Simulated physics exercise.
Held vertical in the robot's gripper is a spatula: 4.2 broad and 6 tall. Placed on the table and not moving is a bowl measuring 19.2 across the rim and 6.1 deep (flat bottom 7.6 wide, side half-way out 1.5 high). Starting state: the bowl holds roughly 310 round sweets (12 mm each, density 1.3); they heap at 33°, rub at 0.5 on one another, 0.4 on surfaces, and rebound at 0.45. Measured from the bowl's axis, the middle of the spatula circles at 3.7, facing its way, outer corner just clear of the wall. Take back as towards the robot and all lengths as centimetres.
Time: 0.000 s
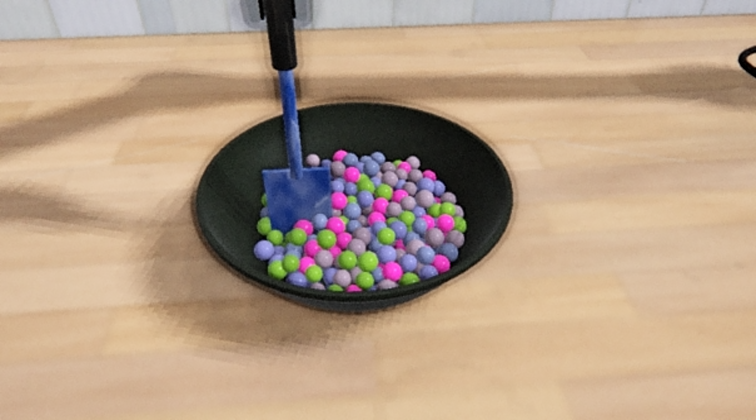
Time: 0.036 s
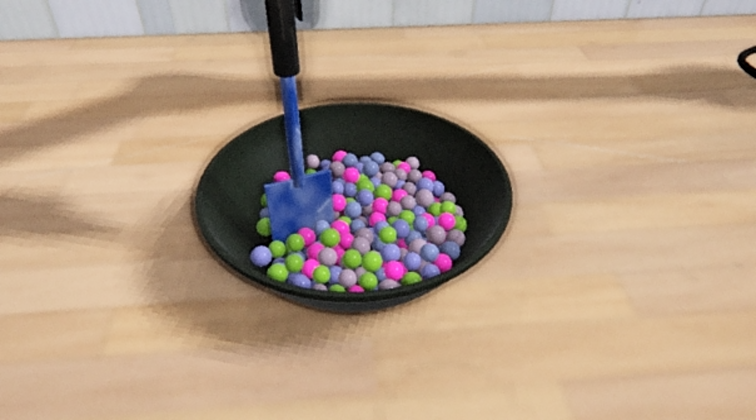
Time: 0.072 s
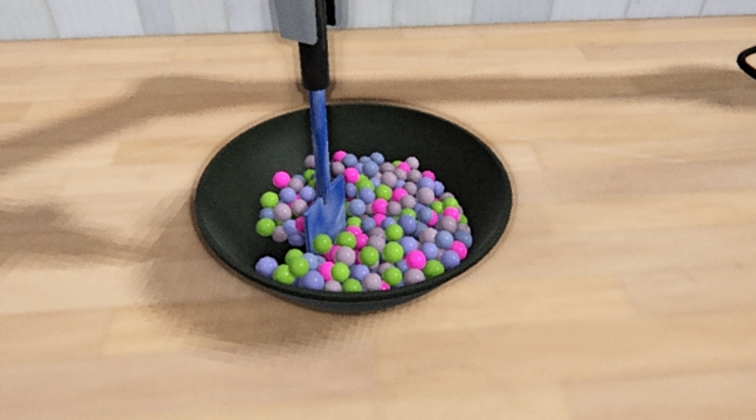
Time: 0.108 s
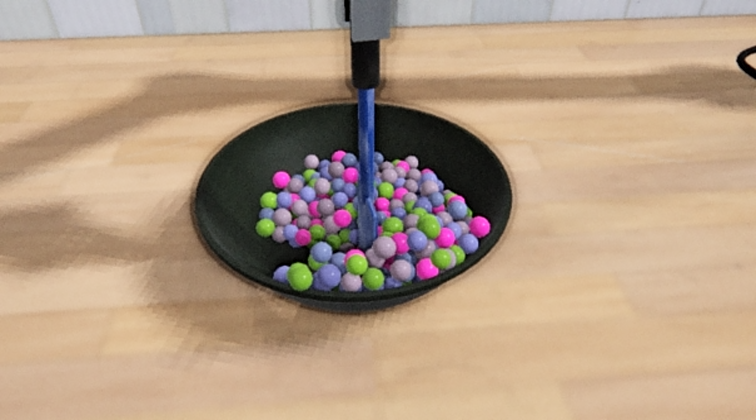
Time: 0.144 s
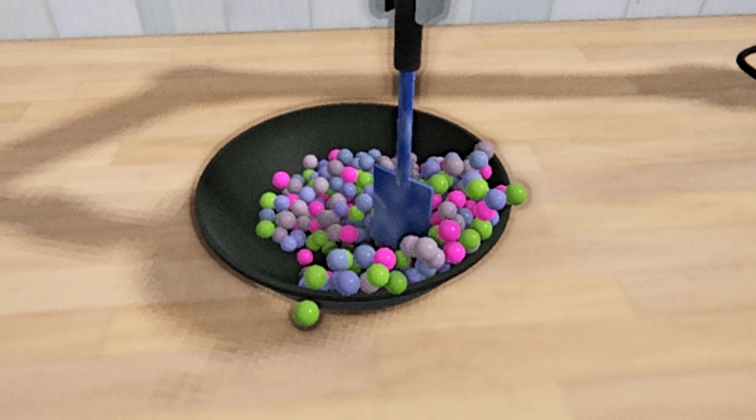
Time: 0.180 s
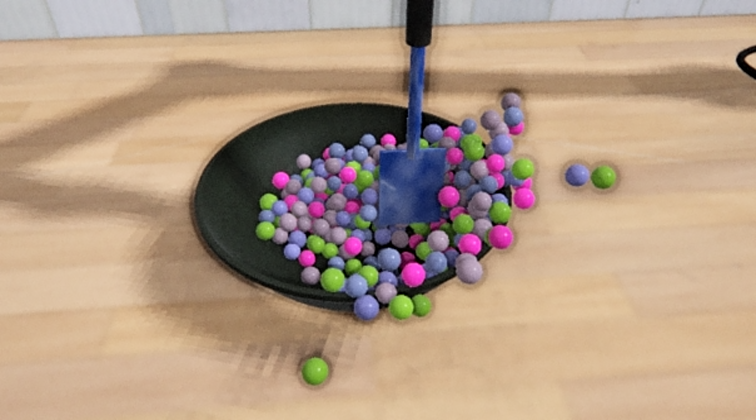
Blue spatula held by a robot gripper sweeping rightward through colourful balls in a dark bowl, pushing several over the rim onto the table.
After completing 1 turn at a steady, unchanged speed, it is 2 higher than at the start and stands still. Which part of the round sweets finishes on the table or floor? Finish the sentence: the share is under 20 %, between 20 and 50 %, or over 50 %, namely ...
The share is between 20 and 50 %.
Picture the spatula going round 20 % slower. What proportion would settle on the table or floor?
Near 20 in a hundred, it would be.
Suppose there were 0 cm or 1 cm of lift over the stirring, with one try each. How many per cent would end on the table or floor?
35 % and 35 %.
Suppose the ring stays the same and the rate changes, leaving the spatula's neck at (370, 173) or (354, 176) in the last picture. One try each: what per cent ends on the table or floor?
About 5 % for one try and about 5 % for the other, in order.
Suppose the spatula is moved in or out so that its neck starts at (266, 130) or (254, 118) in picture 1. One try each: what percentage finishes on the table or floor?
Roughly 15 and 5 per cent.
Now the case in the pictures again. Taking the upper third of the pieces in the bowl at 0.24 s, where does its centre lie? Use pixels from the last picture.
I'd put its middle near (394, 133).
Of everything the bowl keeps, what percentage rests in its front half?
About 45 per cent.
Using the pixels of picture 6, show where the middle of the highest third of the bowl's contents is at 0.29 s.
Near pixel (303, 138).
After 0.24 s, 242° round, highest piece 12 above the table; 266 in the bowl, 2 on the table or floor, 41 in flight or on the tool.
After 0.29 s, 306° round, highest piece 10 above the table; 245 in the bowl, 20 on the table or floor, 44 in flight or on the tool.
After 0.52 s, 0° round, highest piece 6 above the table; 217 in the bowl, 91 on the table or floor, 1 in flight or on the tool.
After 1.22 s, 0° round, highest piece 5 above the table; 217 in the bowl, 92 on the table or floor.
In the end, 217 in the bowl, 92 on the table or floor. That is 30 % on the table or floor.
